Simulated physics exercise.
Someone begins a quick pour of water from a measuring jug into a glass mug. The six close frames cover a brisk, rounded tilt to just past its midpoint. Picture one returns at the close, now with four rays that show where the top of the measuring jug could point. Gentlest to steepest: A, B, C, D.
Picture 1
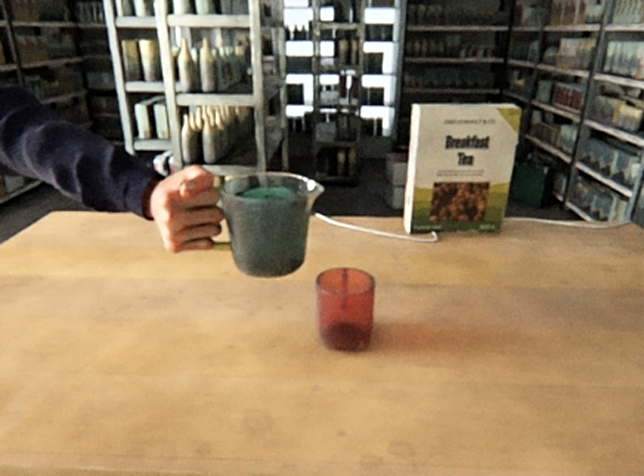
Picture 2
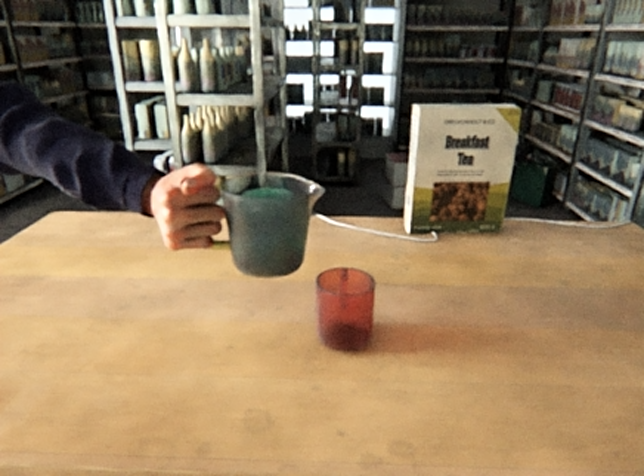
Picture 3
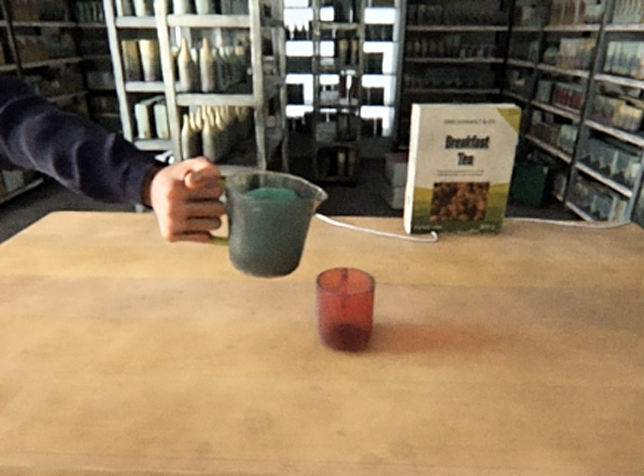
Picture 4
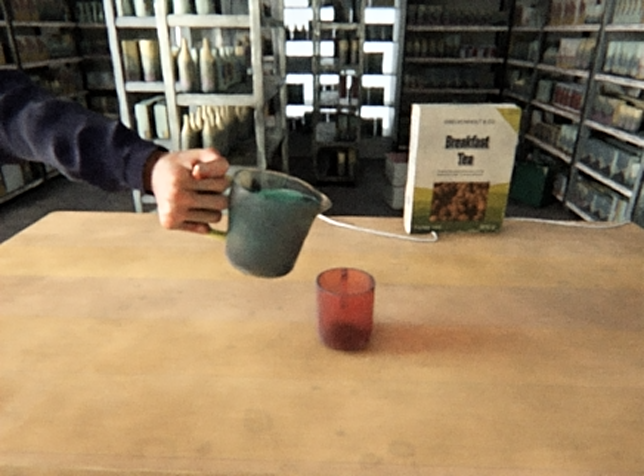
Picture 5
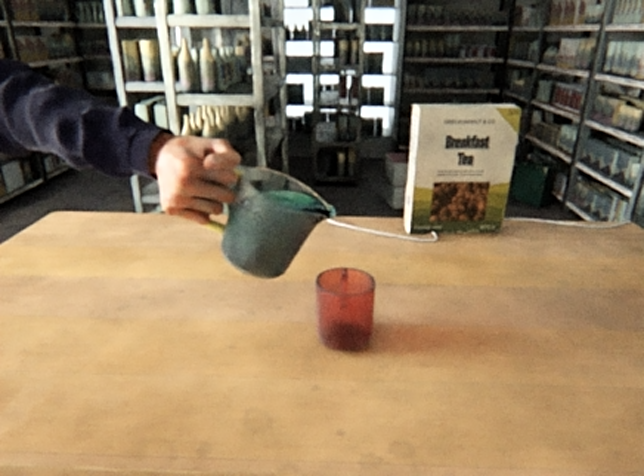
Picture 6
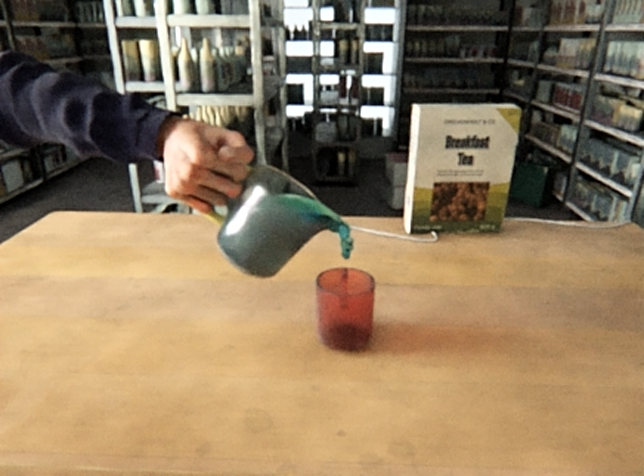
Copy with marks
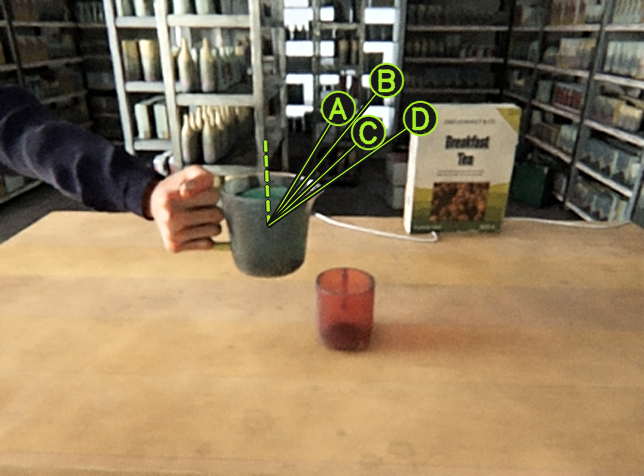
In a dim storeroom lined with shelves of bottles and jars, a still camera looks slightly down on a pale wooden table. A hand in a dark sleeve holds a jug of blue-green liquid at left, above a small translucent red cup, with a Breakfast Tea box and a white cord behind. The hand tilts the jug rightward, slowly then more steeply, and liquid slips over its lip toward the cup.
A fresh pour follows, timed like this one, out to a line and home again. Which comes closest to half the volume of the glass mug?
Use mark C.
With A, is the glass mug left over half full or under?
Under half.
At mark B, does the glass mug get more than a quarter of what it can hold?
Yes, clearly.
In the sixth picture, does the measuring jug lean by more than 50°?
No.
On the marked copy, A at (330, 123); B at (376, 93); C at (355, 144); D at (406, 128).
With A, the glass mug ends with about 22 % of what it can hold.
With B, the glass mug ends with about 37 % of what it can hold.
With C, the glass mug ends with about 53 % of what it can hold; 3 % of the water is spilt.
With D, the glass mug ends with about 76 % of what it can hold.
